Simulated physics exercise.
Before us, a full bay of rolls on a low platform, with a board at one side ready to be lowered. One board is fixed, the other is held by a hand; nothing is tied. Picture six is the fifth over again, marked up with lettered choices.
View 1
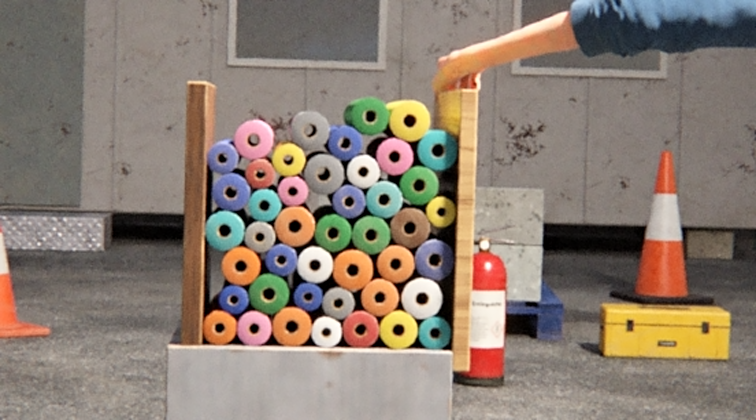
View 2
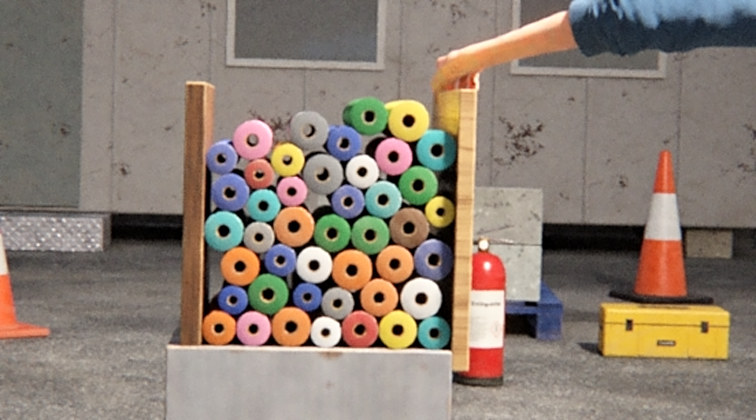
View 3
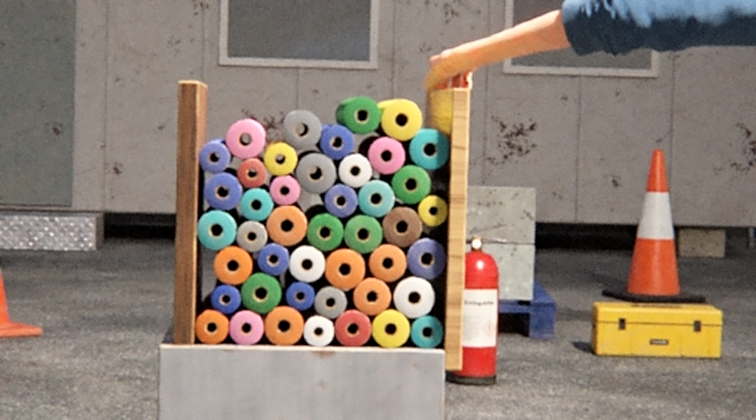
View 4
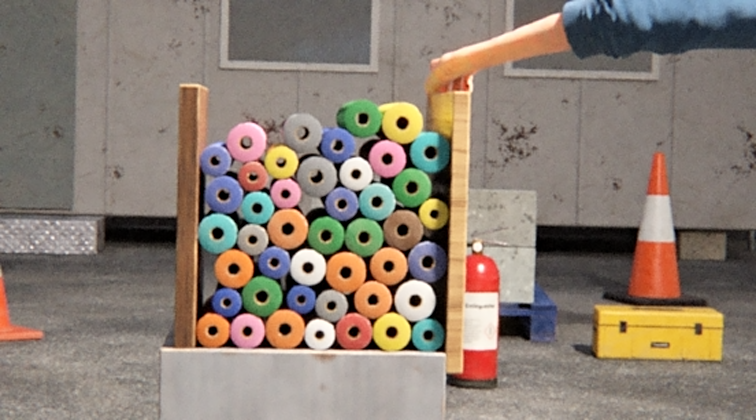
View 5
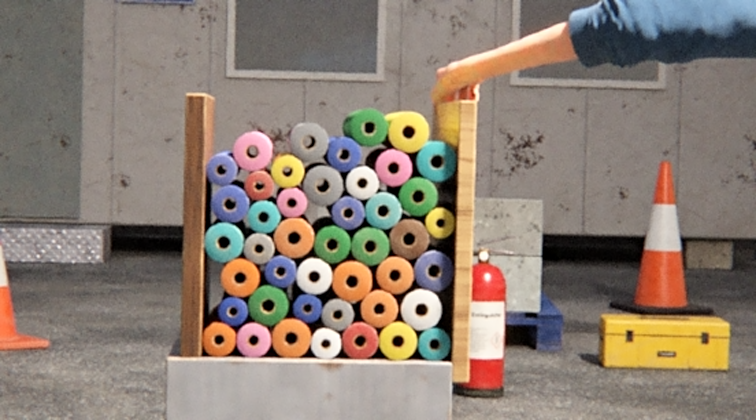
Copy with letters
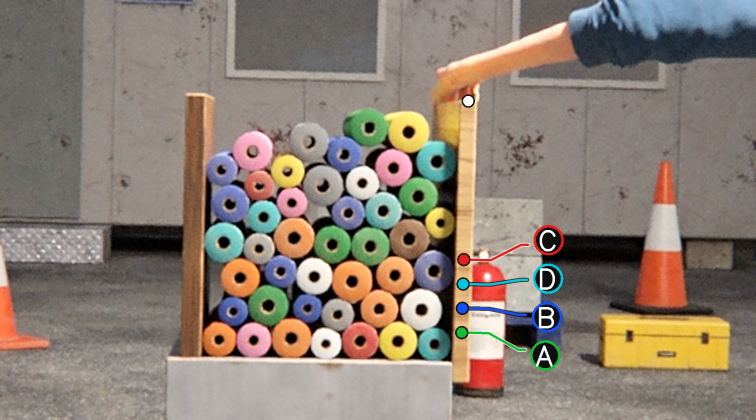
An arm in a blue sleeve reaches in from the upper right, its hand resting on top of the right-hand wooden board beside a stack of multicoloured rolls, seen end-on from the front in a paved yard. The rolls sit on a low grey platform, with a red extinguisher, yellow box and orange cones around it. The view shifts slightly, while the hand, boards and rolls barely move.
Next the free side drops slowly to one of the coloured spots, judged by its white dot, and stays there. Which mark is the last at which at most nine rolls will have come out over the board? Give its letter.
The last mark within the limit is D.
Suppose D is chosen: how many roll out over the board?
With D, six.
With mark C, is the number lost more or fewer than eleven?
At C, fewer than eleven.
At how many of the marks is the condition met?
Two of the four.
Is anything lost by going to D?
At D: Yes.
On the copy, A at (462, 333); B at (462, 308); C at (464, 260); D at (463, 284); the white dot at (468, 101).
On D. First, top of the board (457, 177).
Then, top of the board (455, 264).
Finally, top of the board (454, 283), about six out over the board.
By contrast, A more than nine out over the board; B ten out over the board; C about six out over the board.
